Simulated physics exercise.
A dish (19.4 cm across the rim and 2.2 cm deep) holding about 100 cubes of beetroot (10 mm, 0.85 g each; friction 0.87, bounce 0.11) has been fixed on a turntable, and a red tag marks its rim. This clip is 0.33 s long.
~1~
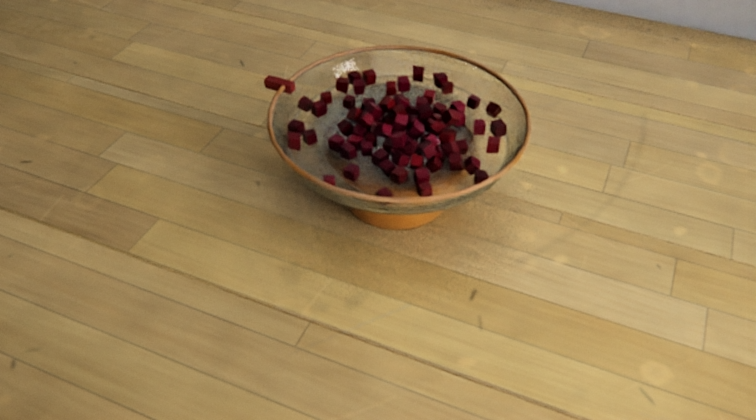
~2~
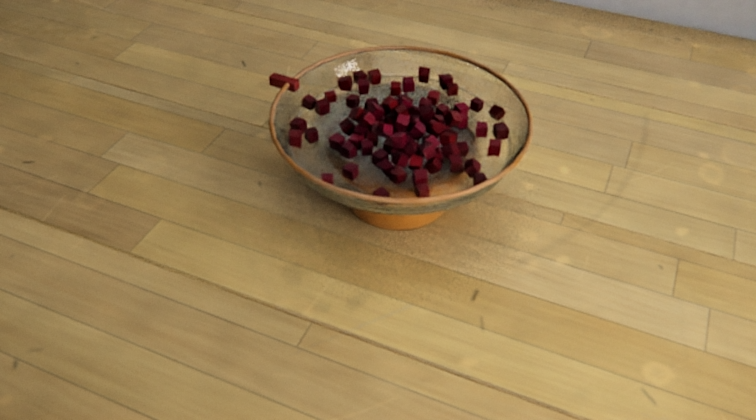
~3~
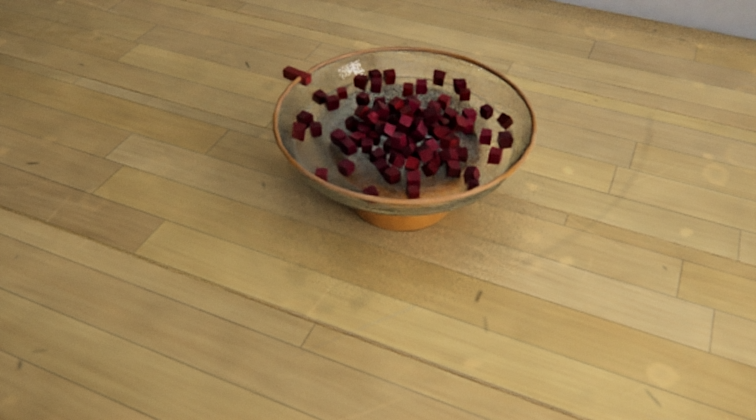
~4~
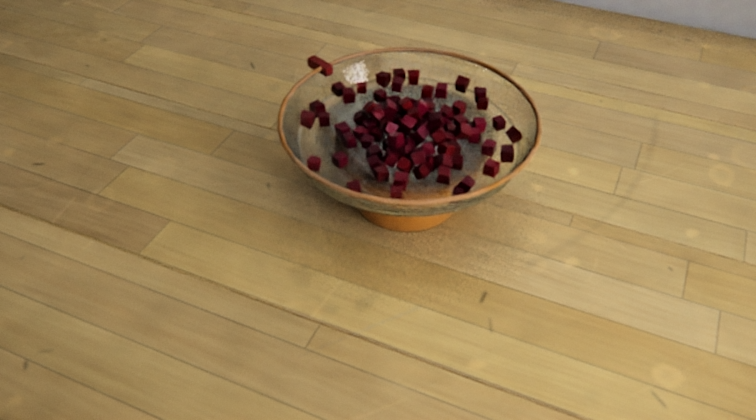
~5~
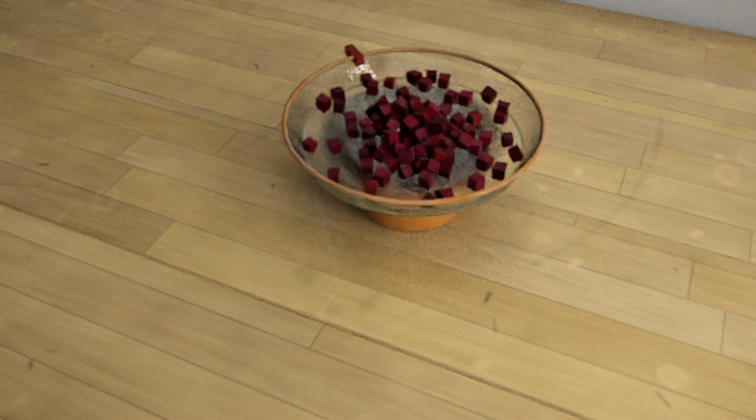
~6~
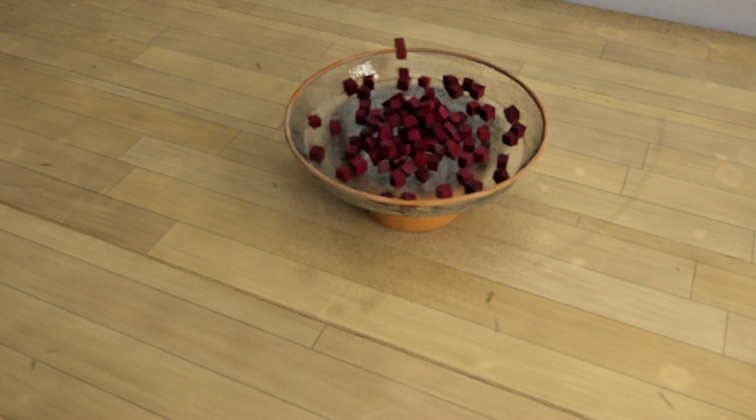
A glass bowl of dark red beetroot cubes turns clockwise on a wooden floor.
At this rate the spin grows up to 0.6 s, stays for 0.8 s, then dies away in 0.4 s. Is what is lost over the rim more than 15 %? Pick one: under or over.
Under it.
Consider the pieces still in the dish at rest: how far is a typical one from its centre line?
I'd put it close to 7.5 cm.
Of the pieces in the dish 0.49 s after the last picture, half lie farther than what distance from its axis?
Around 7.0 centimetres.
Then, 0.49 s after the last picture, dish 100 %; middle of the pieces not yet landed near (421, 128).
Then, 0.89 s after the last picture, dish 100 %; middle of the pieces not yet landed near (412, 128).
Then, 1.26 s after the last picture, dish 100 %; middle of the pieces not yet landed near (414, 133).
Then, 1.62 s after the last picture, dish 100 %; middle of the pieces not yet landed near (411, 133).
In the end, dish 100 %.
